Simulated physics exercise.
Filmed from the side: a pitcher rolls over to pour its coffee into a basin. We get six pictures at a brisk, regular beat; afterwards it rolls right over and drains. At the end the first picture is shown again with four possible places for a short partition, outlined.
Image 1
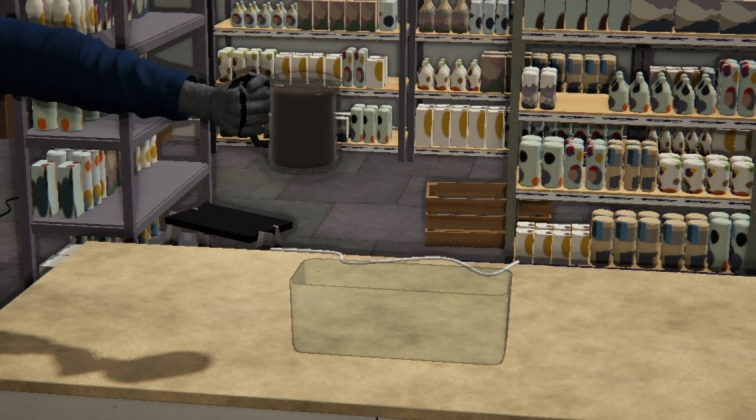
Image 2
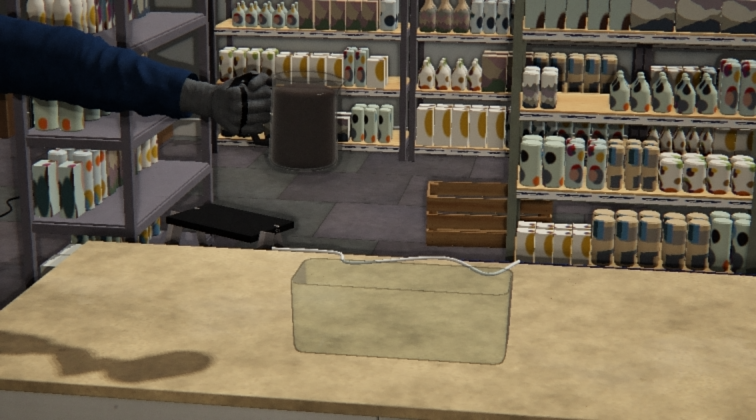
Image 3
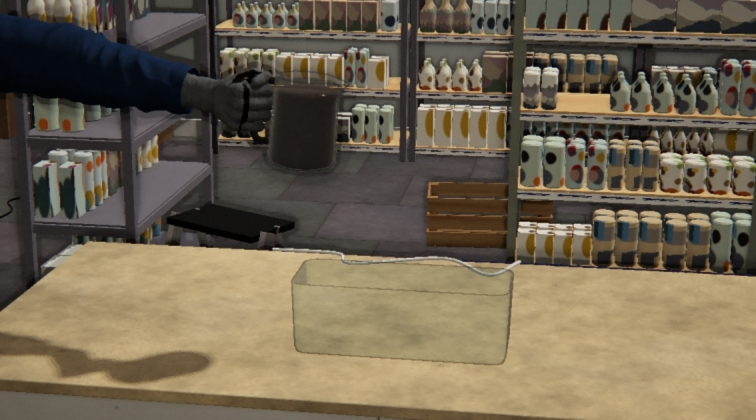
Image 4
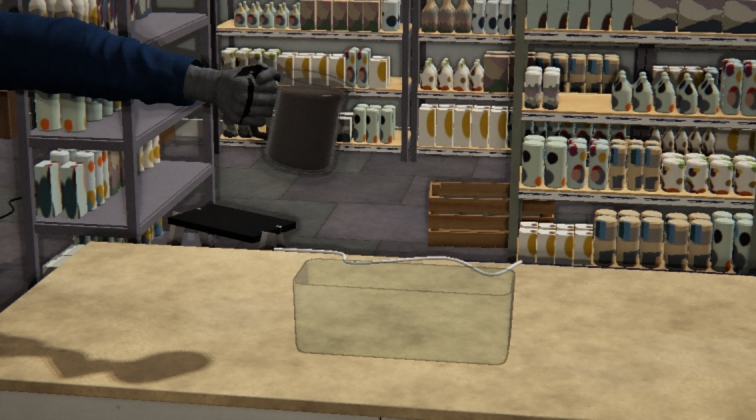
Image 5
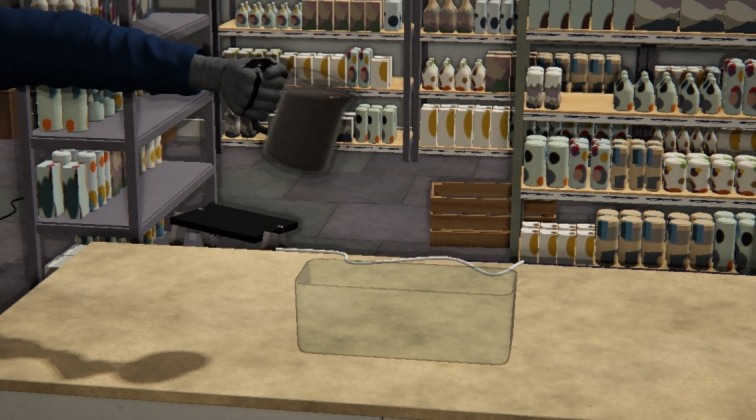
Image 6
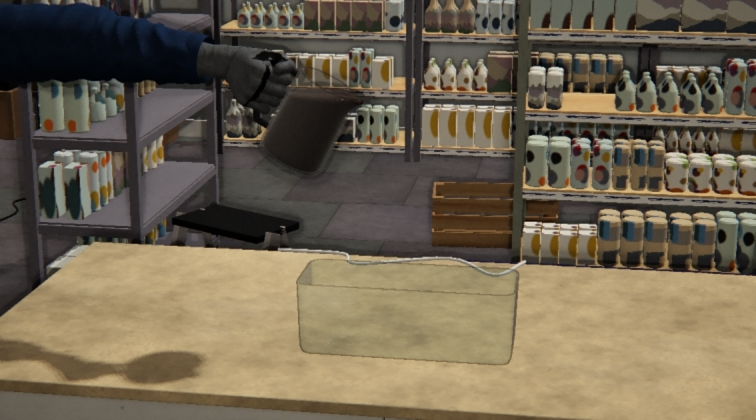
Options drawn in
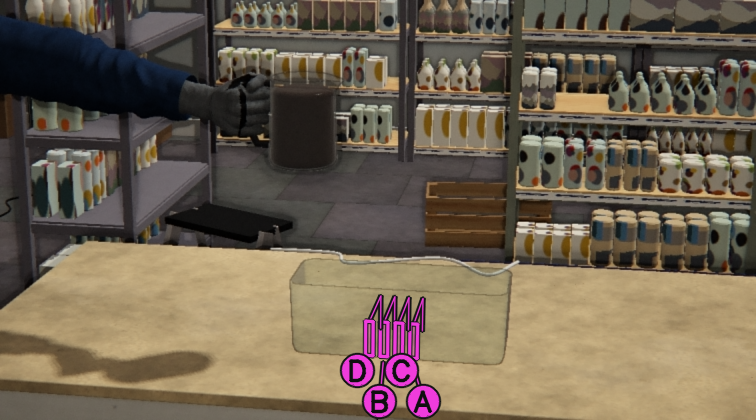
In a shop aisle, a gloved hand holds a dark pitcher upright, then tilts it rightward above a clear basin on a counter.
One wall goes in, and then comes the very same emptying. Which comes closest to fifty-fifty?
Go for A.
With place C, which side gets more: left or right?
The right one.
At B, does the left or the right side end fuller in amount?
The right side.
On the marked copy, A at (412, 363); B at (383, 361); C at (397, 362); D at (368, 361).
For place A, about 53 % ends left of the wall and 44 % right of it; 3 % is lost outside.
For place B, about 6 % ends left of the wall and 91 % right of it; 3 % is lost outside.
For place C, about 15 % ends left of the wall and 81 % right of it; 3 % is lost outside.
For place D, about 5 % ends left of the wall and 90 % right of it; 5 % is lost outside.
